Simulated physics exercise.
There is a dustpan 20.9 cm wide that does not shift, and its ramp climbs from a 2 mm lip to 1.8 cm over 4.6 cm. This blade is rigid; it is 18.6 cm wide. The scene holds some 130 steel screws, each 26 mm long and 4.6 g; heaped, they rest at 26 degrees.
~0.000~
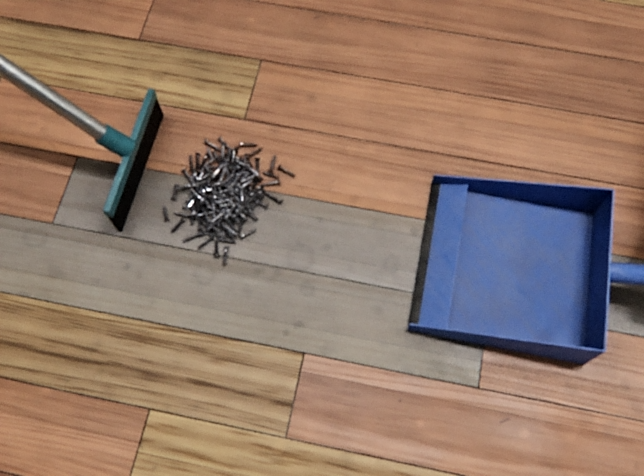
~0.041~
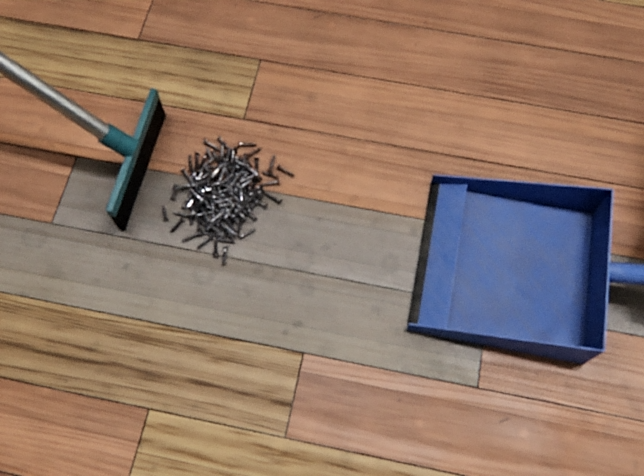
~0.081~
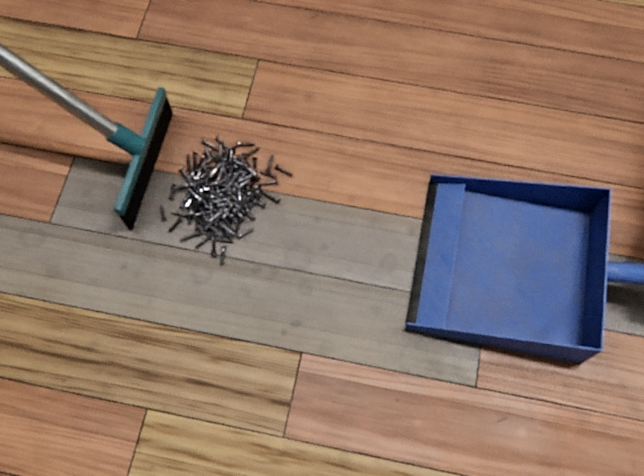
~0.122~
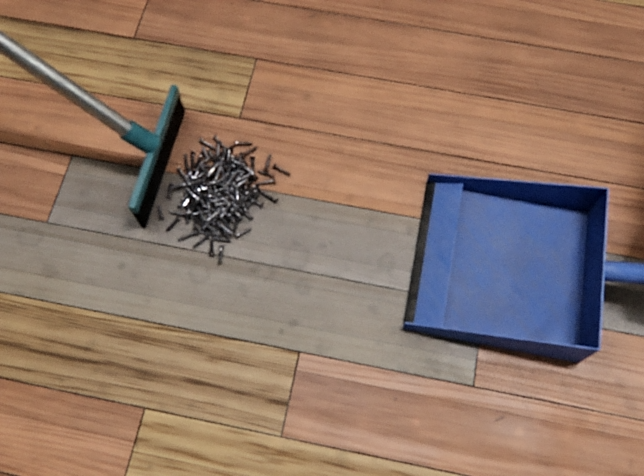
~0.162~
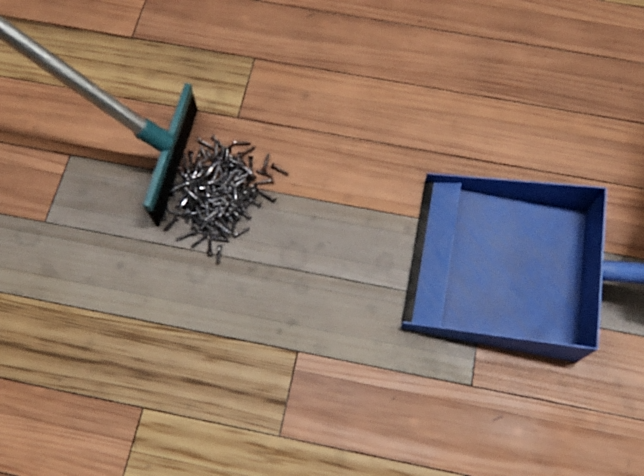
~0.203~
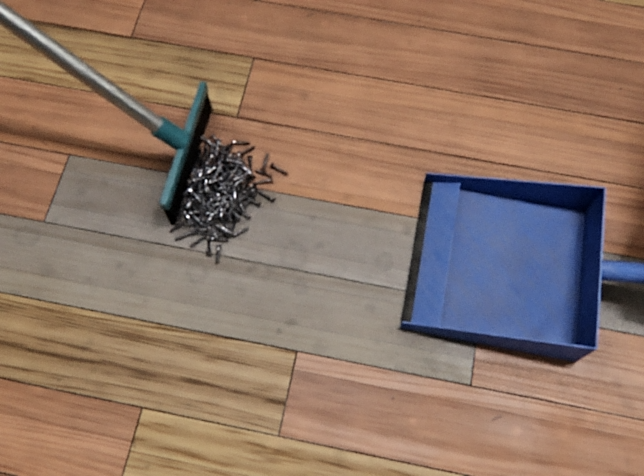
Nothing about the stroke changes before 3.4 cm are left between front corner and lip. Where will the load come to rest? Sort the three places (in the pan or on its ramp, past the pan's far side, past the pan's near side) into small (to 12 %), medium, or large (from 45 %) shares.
Pan: Small. Far side: Medium. Near side: Small.
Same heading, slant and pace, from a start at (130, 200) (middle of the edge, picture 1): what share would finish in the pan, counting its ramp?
Something close to 5 percent.
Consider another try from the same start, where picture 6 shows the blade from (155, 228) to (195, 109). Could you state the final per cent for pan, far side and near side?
The pan gets 25, the far side 5 and the near side 0.
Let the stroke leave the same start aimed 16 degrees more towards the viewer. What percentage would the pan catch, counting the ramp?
That would give about 25 percent.
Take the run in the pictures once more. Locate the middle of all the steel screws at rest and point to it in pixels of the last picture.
Approximately (409, 196) in the last view.
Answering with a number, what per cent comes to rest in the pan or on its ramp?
Roughly 0 %.
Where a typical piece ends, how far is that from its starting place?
Median shift: Approx. 26 cm.
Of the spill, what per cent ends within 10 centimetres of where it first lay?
Some 25 per cent.
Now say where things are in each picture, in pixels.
The first frame shows blade from (109, 213) to (152, 96), moved 0.0 cm, 0 of the pieces shifted so far; middle of the pieces at (228, 193); pan at (519, 272).
The second frame shows blade from (112, 212) to (155, 96), moved 0.4 cm, 0 of the pieces shifted so far; middle of the pieces at (227, 193).
The third frame shows blade from (120, 211) to (162, 94), moved 1.7 cm, 0 of the pieces shifted so far; middle of the pieces at (225, 192).
The fourth frame shows blade from (134, 209) to (175, 92), moved 3.8 cm, 0 of the pieces shifted so far; middle of the pieces at (223, 192).
The fifth frame shows blade from (149, 207) to (189, 91), moved 5.9 cm, 2 of the pieces shifted so far; middle of the pieces at (221, 191).
The sixth frame shows blade from (165, 205) to (204, 89), moved 8.0 cm, 46 of the pieces shifted so far; middle of the pieces at (220, 191); pan at (511, 270). The blade's pace is about 0.53 m/s, heading 17 degrees away from the viewer's side.
After 0.48 s, middle of the blade 18 cm from the lip; 0 % over the lip, far side 15 %, near side 0 %.
Then, at 0.66 s, middle of the blade 9 cm from the lip; 0 % over the lip, far side 35 %, near side 0 %.
After 0.97 s, middle of the blade 4 cm from the lip; 0 % over the lip, far side 40 %, near side 0 %.
By 1.5 s all is still; pan 0 %, far side 40 %, near side 0 %, in front of the lip or behind the blade 55 %.
